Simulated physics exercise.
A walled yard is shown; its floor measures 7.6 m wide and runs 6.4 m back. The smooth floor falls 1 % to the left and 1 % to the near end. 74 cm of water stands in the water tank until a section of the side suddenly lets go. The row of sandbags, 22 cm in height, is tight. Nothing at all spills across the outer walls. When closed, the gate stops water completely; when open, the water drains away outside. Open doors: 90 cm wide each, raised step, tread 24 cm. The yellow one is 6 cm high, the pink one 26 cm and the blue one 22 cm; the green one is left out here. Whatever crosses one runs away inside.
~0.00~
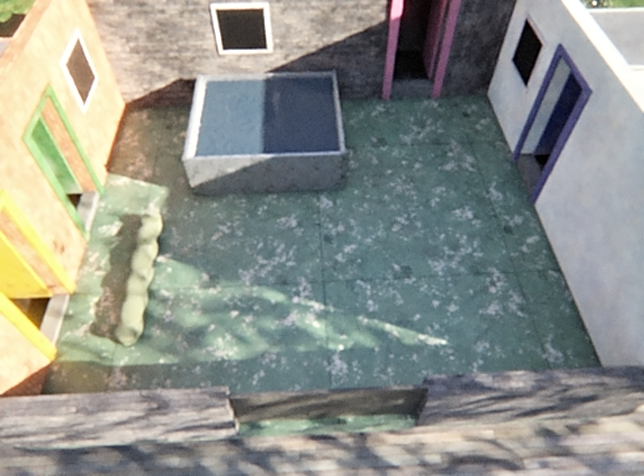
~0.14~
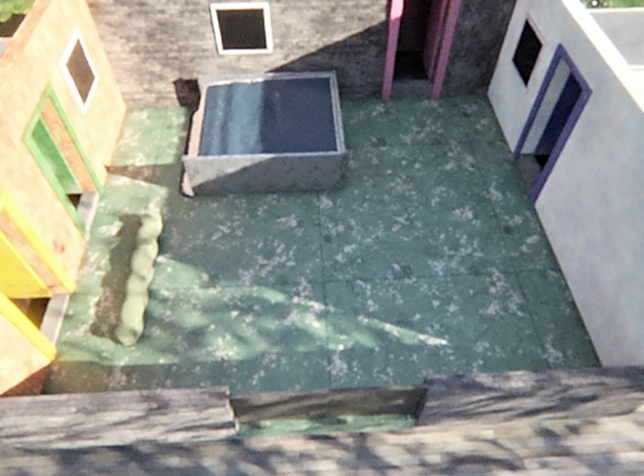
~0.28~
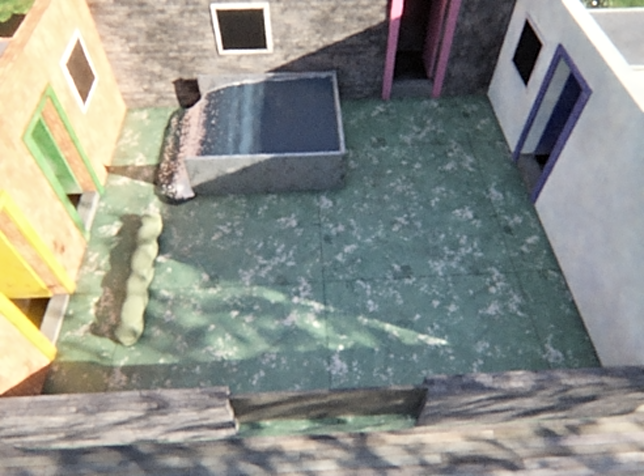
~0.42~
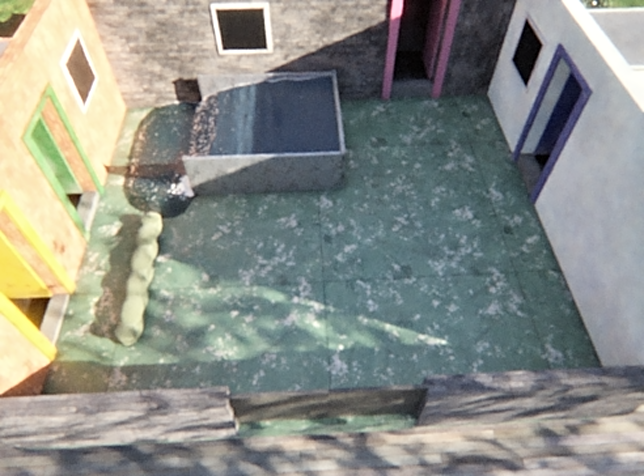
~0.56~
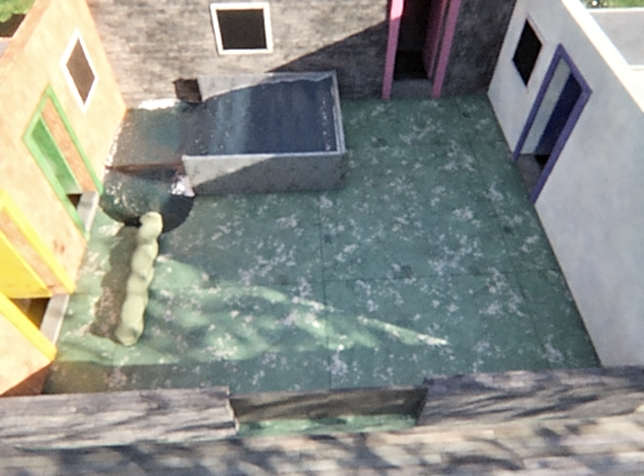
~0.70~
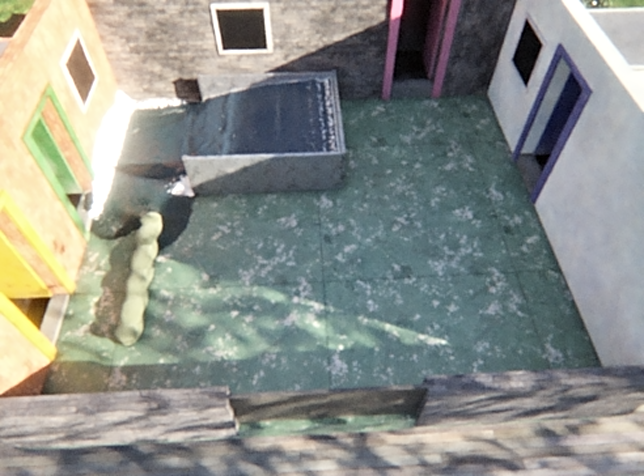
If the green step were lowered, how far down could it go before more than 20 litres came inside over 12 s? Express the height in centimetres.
Down to about 33 cm.
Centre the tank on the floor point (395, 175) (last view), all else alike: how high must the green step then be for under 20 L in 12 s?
35 cm, give or take.
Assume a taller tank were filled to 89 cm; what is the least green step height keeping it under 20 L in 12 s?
You'd need a step of close to 40 cm.
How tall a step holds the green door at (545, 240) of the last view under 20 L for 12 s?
Minimum: Close to 8.0 cm.
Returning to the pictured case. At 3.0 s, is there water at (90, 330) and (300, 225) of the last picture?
Taking them in turn, they come out submerged and spared.
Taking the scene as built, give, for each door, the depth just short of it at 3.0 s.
Yellow door 15 cm, green door 26 cm, pink door 0 cm, blue door 0 cm.
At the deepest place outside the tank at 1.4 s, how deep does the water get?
Roughly 62 cm.
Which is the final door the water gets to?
I'd say the blue one.
After 1.4 s water covers 15 % of the floor, deepest (62 cm) near (122, 122); 32 cm at the green door, 33 litres in over its 13 cm step.
After 3.0 s water covers 30 % of the floor, deepest (57 cm) near (47, 422); 26 cm at the green door, 190 litres in over its 13 cm step.
After 12.0 s water covers 95 % of the floor, deepest (16 cm) near (33, 423); 10 cm at the green door, 322 litres in over its 13 cm step.
At the green door as built, the water arrived by 0.7 s and peaked near 34 cm at 1.8 s.
With a step of 29.5 cm, 38 litres would have come in within the 12 s; with 40 cm, 2 litres. So under 20 litres takes about 33 cm.
